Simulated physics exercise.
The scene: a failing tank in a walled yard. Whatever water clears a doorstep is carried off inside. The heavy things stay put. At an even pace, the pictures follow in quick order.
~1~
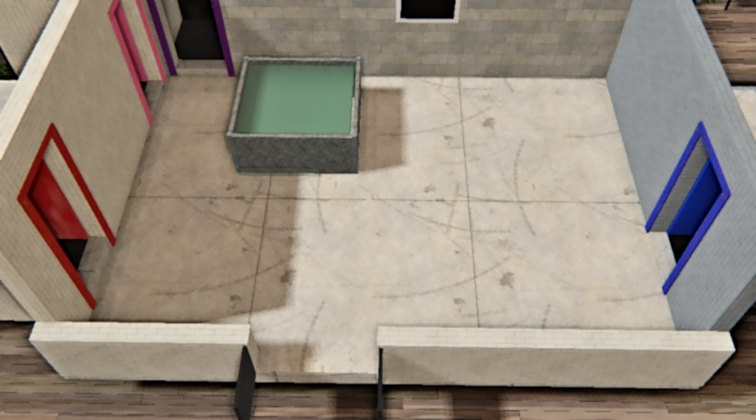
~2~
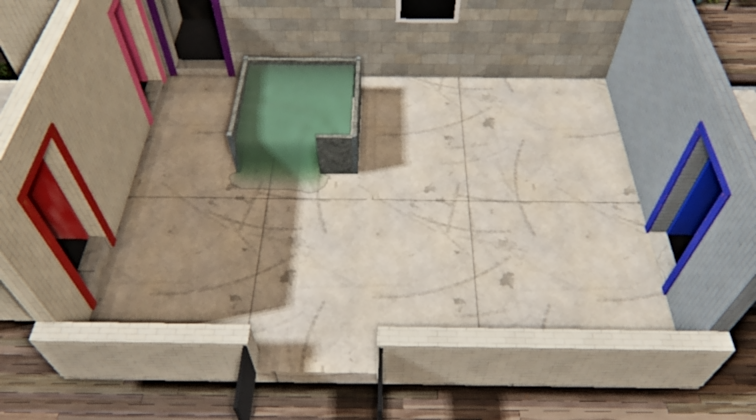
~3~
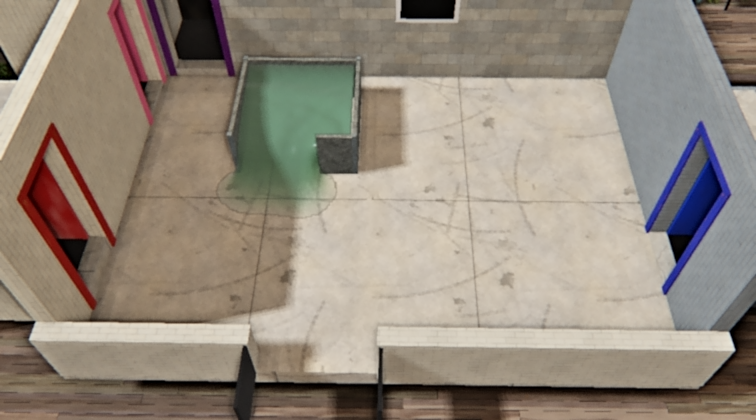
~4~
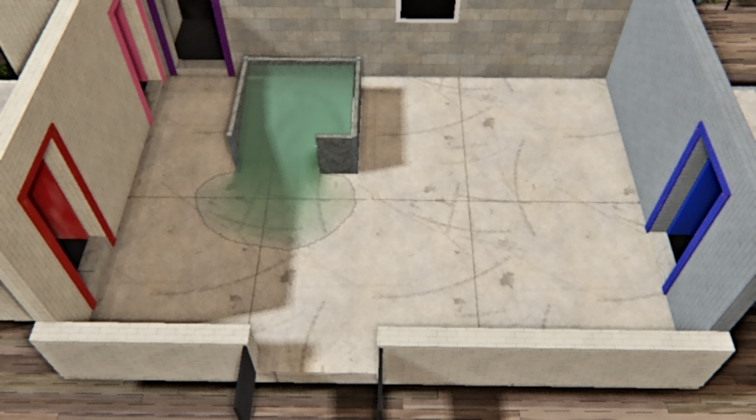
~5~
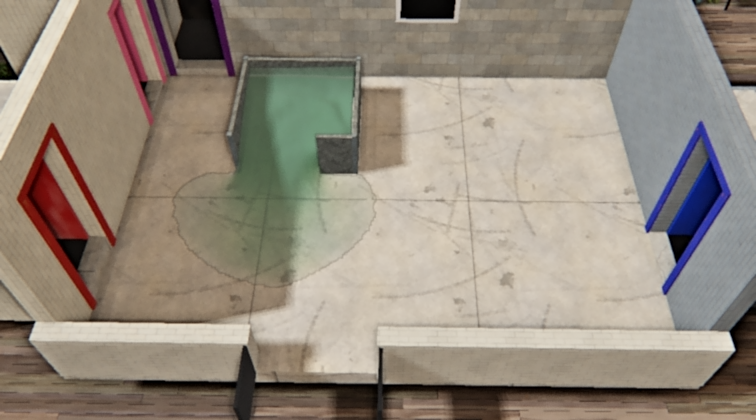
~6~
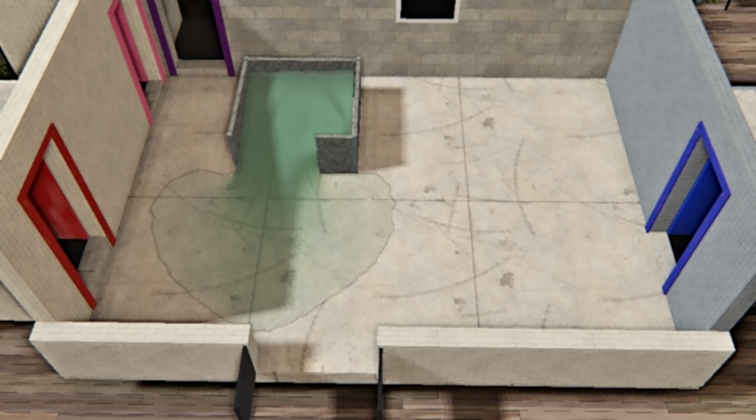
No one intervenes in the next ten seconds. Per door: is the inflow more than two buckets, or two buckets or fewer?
Red door - two or fewer; blue door - two or fewer; pink door - two or fewer; purple door - two or fewer.
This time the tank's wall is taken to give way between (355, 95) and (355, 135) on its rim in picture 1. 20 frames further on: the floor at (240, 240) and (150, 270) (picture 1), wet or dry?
Taking them in turn: Untouched and untouched.
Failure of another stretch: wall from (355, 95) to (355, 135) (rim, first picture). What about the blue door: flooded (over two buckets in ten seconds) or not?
In short: The blue door takes more.
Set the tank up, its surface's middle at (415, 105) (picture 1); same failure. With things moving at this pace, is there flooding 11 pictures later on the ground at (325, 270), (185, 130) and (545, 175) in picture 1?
Check in sequence: Soaked through, still parched, still parched.
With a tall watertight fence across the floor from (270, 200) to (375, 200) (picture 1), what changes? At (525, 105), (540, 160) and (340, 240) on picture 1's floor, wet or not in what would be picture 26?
Results in order: Swamped / swamped / bone-dry.
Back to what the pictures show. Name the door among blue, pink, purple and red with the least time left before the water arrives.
Looks like the red door gets there first.
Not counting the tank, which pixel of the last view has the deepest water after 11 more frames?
Check roughly (81, 350).
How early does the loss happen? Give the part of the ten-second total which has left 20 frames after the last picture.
That comes to 50 per cent, as I work it out.
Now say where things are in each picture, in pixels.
The first frame shows still water in the tank at (298, 99).
In the second frame, water pours out at (278, 157) and has run to (236, 182).
In the third frame, water pours out at (279, 160) and has run to (320, 208).
In the fourth frame, the front is at (295, 244), out from the gap at (279, 161).
In the fifth frame, the front is at (283, 280), out from the gap at (279, 162).
In the sixth frame, water pours out at (279, 161) and has run to (250, 323).
A moment on, water covers 30 % of the floor; the red door wet at the sill, nothing in, the blue door not reached, the pink door not reached, the purple door not reached.
Next, water covers 30 % of the floor; the red door wet at the sill, nothing in, the blue door not reached, the pink door not reached, the purple door not reached.
Then, water covers 40 % of the floor; the red door under two buckets in, the blue door not reached, the pink door not reached, the purple door not reached.
Later, water covers 55 % of the floor; the red door under two buckets in, the blue door wet at the sill, nothing in, the pink door wet at the sill, nothing in, the purple door wet at the sill, nothing in.
In the end, water covers 75 % of the floor; the red door under two buckets in, the blue door under two buckets in, the pink door wet at the sill, nothing in, the purple door wet at the sill, nothing in.
